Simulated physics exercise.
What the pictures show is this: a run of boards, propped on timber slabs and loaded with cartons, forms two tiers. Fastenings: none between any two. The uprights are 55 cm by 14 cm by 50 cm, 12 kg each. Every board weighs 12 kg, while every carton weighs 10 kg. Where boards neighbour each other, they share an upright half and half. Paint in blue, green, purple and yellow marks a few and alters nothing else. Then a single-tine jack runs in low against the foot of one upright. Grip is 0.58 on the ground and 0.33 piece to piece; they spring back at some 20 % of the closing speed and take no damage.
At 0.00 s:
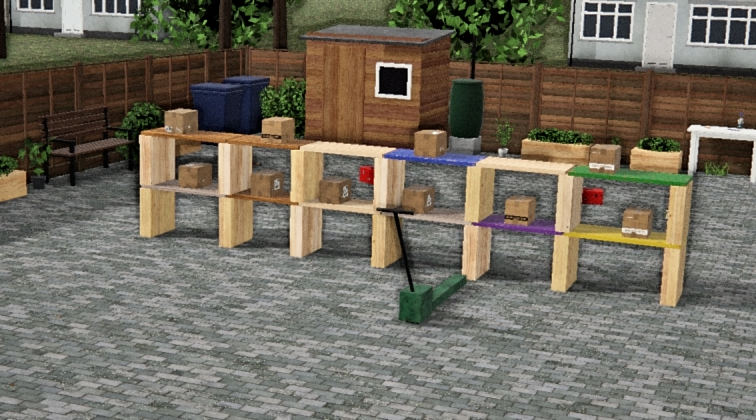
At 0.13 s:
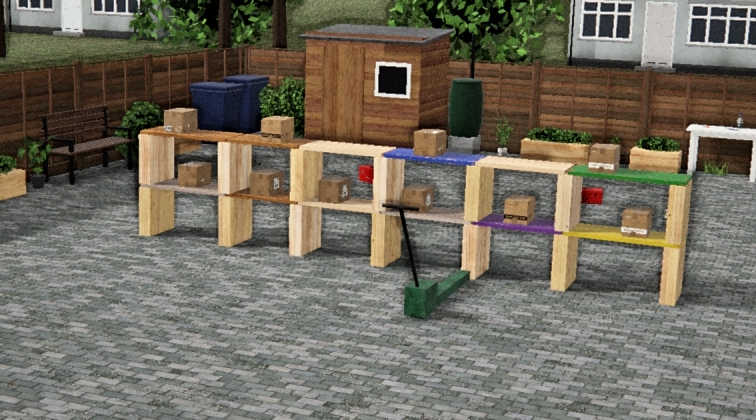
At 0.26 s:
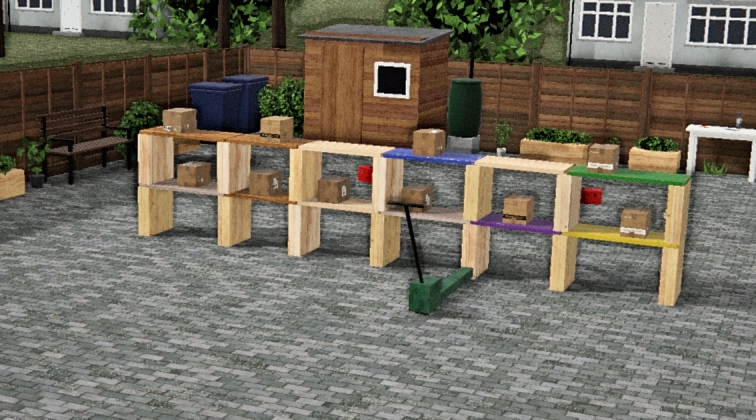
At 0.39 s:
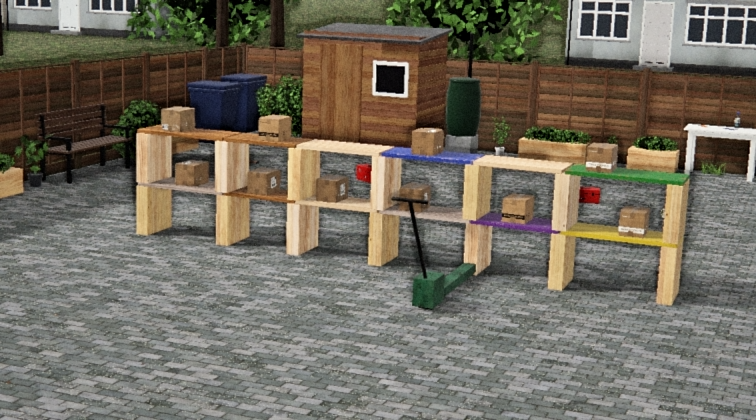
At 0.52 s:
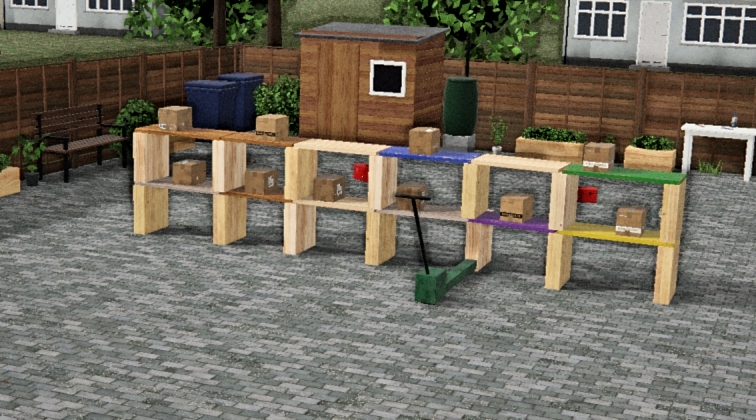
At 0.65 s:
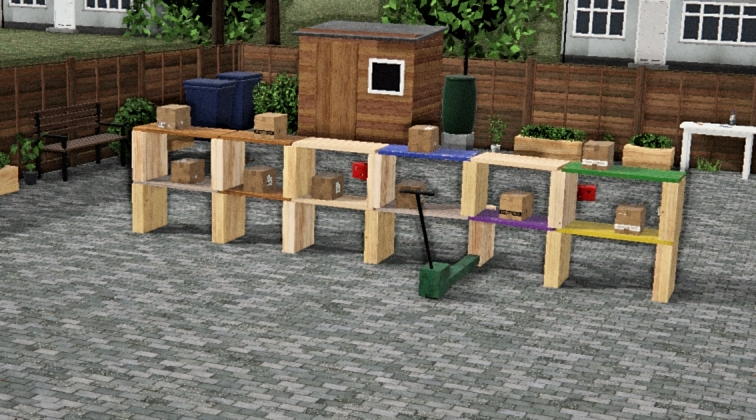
The clip opens on two tiers of boards propped on timber uprights and loaded with cartons in a paved yard, a green jack with a black handle standing in front. The jack slides in toward the uprights right of centre, and then the purple and blue boards there shift very slightly.
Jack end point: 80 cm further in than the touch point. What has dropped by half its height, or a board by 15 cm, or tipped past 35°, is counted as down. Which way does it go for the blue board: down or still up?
Down.
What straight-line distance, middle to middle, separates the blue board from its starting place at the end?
Net straight-line distance: Approx. 55 cm.
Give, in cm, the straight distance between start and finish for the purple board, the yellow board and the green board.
The purple one ends 30 cm from its start, the yellow one 0 cm and the green one 0 cm.
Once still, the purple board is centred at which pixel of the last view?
Roughly (521, 246).
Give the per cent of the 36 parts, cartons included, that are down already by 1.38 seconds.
20 %.
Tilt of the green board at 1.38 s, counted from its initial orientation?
It's at some 0 degrees.
By 0.92 s, none of the 36 pieces down, 10 disturbed; blue board tilted 5°; purple board tilted 5°.
By 1.08 s, 8 of the 36 pieces down; blue board tilted 28°, 20 cm lower; purple board tilted 31°, 21 cm lower.
By 1.38 s, 8 of the 36 pieces down; blue board tilted 35°, 54 cm lower; purple board tilted 40°, 27 cm lower.
When it is over (2.5 s), 8 of the 36 pieces down; blue board tilted 36°, 54 cm lower; purple board tilted 40°, 27 cm lower; green board unmoved. In pixels of the last frame, middles, blue board near (427, 204), purple board near (521, 246).
